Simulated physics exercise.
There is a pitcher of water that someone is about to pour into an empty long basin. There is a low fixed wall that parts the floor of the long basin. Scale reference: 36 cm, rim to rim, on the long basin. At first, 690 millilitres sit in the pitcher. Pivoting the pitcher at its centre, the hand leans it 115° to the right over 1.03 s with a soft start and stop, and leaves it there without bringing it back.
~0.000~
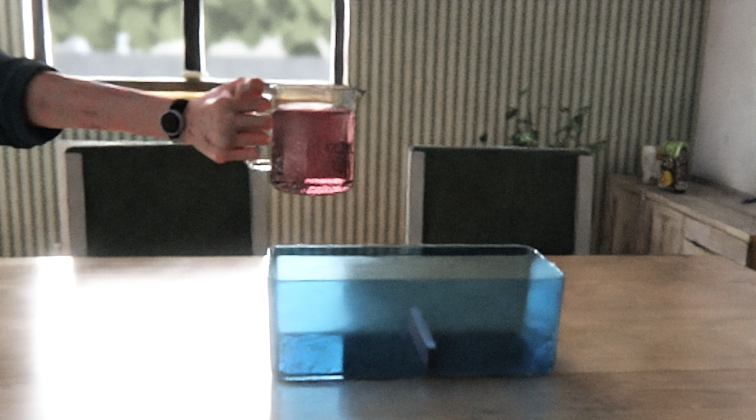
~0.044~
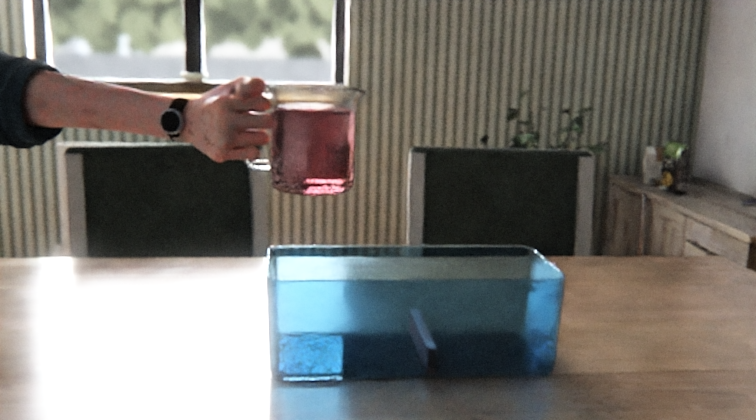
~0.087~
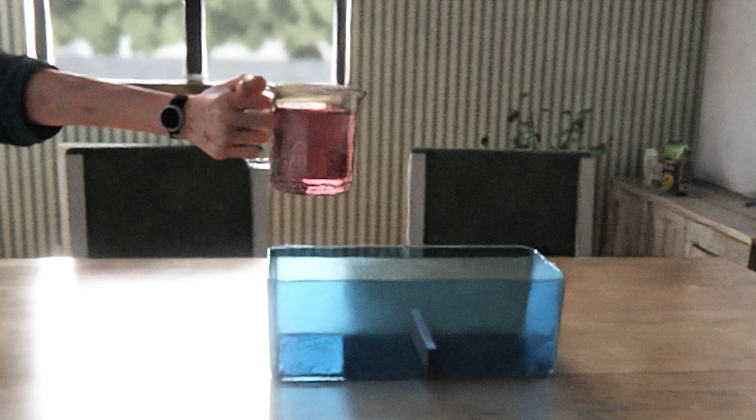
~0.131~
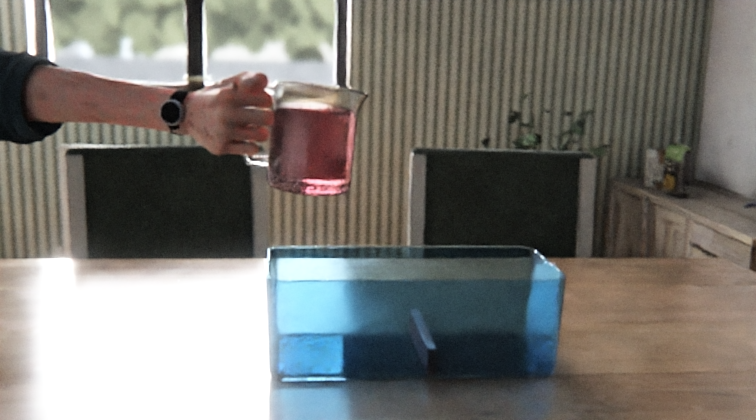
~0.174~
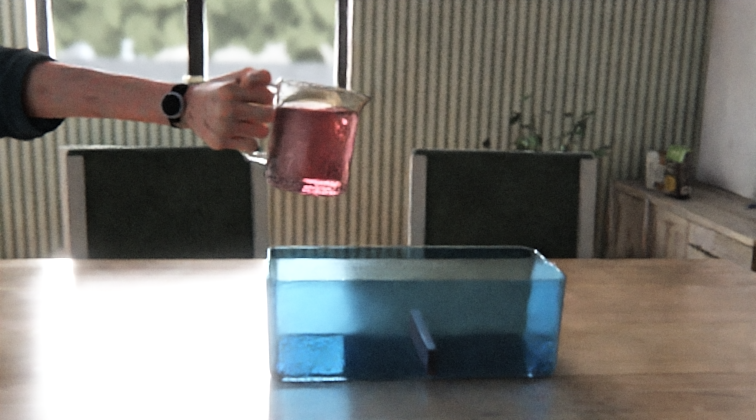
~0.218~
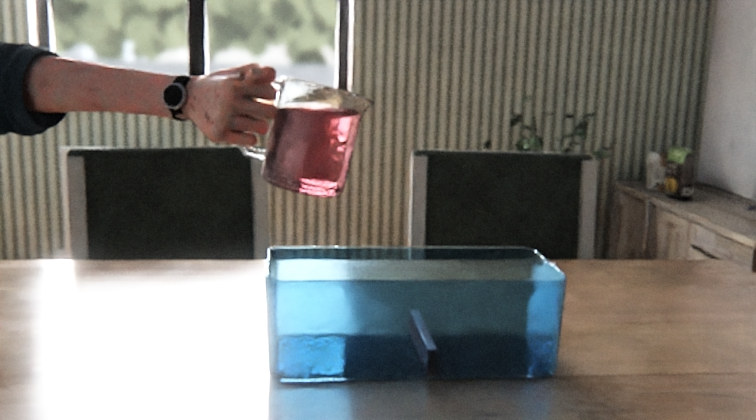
A hand with a dark watch on its wrist reaches in from the left, holding a clear glass pitcher of pinkish-red water above a wooden table, seen from the front in a room with a window. Below sits a long, see-through blue basin with a small slanted divider inside, and two dark chairs stand behind. The hand slowly leans the pitcher slightly rightward, while the camera stays still.
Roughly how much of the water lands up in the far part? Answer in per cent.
Around 55 %.
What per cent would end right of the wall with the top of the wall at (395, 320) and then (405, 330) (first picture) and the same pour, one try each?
In order, 90 and 70 per cent.
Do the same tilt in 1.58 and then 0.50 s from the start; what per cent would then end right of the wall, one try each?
The first try gives around 60 percent, the second around 30 percent.
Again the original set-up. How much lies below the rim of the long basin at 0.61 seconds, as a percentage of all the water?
Around 2 percent.
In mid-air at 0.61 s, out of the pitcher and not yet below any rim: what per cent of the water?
My guess is roughly 16 %.
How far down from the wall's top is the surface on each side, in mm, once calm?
The left side gives some 24 mm, the right side some 16 mm.
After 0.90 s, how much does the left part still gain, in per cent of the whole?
30 %.
After 0.61 s the tilt is 74° and 82 per cent is still to pour, 1 is left of the wall and 1 right of it.
After 0.90 s the tilt is 111° and 22 per cent is still to pour, 14 is left of the wall and 41 right of it.
After 1.20 s the tilt is 115° and 0 per cent is still to pour, 42 is left of the wall and 55 right of it.
After 1.53 s the tilt is 115° and 0 per cent is still to pour, 44 is left of the wall and 55 right of it.
In the end 44 per cent lies left of the wall, 55 right of it and 1 outside.
